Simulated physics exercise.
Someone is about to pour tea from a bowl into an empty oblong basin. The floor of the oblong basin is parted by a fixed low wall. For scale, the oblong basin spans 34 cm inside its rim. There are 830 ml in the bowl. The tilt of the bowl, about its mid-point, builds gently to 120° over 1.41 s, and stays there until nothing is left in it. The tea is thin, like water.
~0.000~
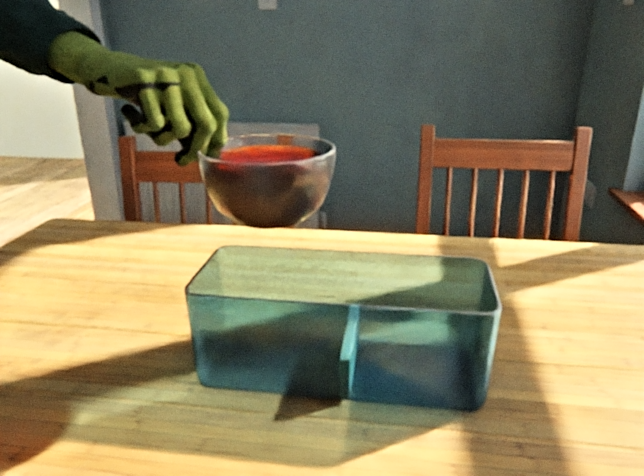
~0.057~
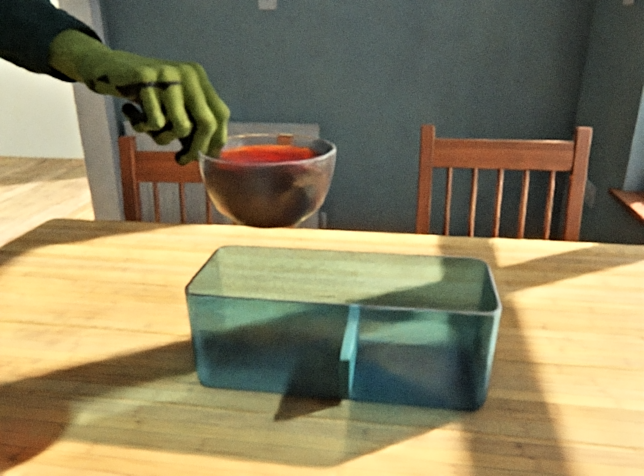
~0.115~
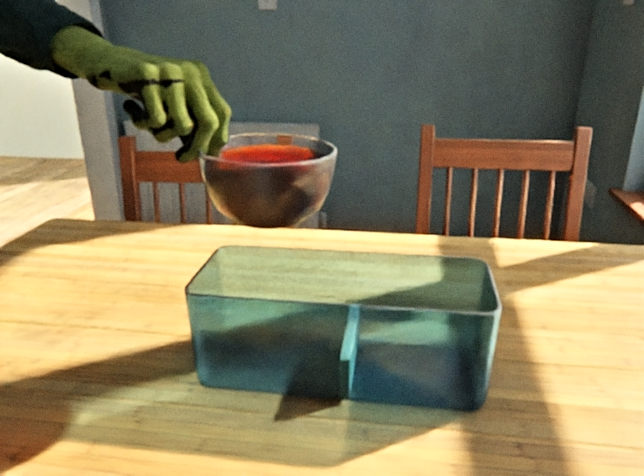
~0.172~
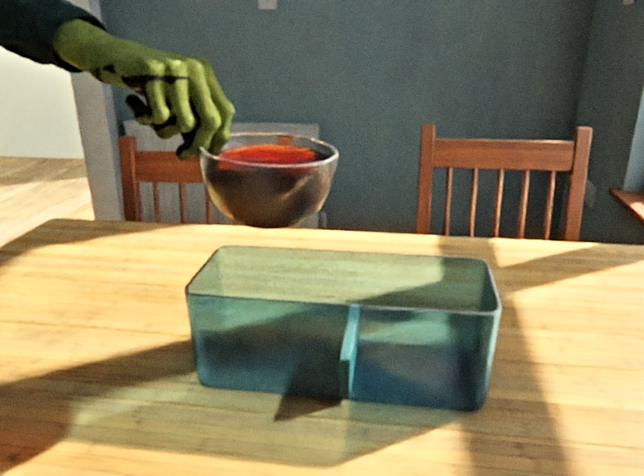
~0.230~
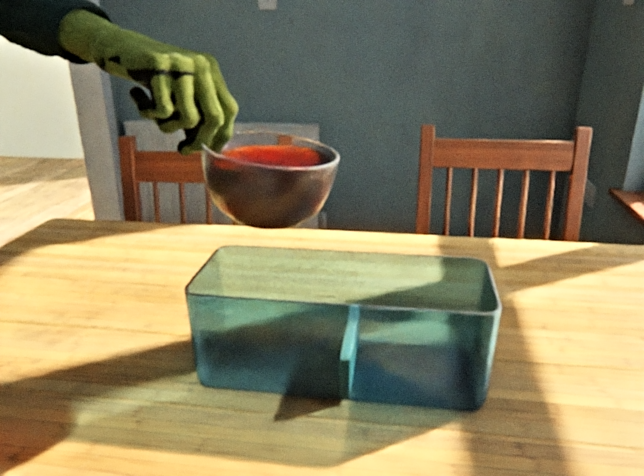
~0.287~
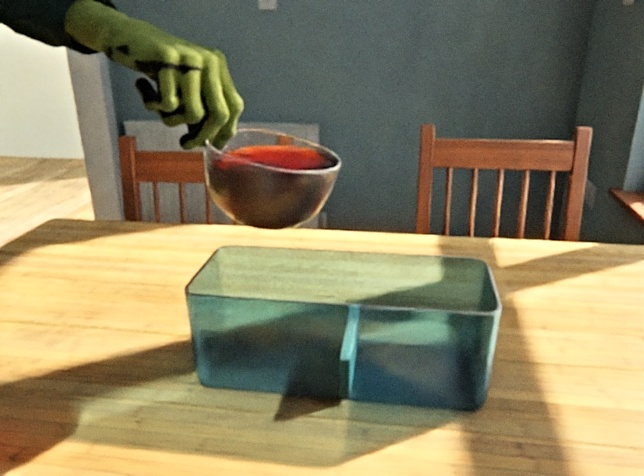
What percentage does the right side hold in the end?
The far part has some 83 per cent.
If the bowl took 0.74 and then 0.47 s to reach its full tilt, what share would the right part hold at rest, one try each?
First 70, then 50 per cent.
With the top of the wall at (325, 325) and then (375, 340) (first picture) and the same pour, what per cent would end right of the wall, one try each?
In turn about 95 and 65 per cent.
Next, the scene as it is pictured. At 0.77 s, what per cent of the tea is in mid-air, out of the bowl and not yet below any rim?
About 28 per cent.
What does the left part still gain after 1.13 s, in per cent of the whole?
Near 3 in a hundred.
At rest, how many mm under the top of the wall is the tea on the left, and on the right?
Some 46 mm on the left and 18 mm on the right.
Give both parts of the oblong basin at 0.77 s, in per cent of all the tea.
Near 1 on the left, 30 on the right.
Then, 0.77 s in, the tilt is 69° and 42 per cent is still to pour, 1 is left of the wall and 29 right of it.
Then, 1.13 s in, the tilt is 109° and 1 per cent is still to pour, 13 is left of the wall and 83 right of it.
Then, 1.50 s in, the tilt is 120° and 0 per cent is still to pour, 16 is left of the wall and 83 right of it.
Then, 1.91 s in, the tilt is 120° and 0 per cent is still to pour, 16 is left of the wall and 83 right of it.
Finally, 16 per cent lies left of the wall, 83 right of it and 0 outside.
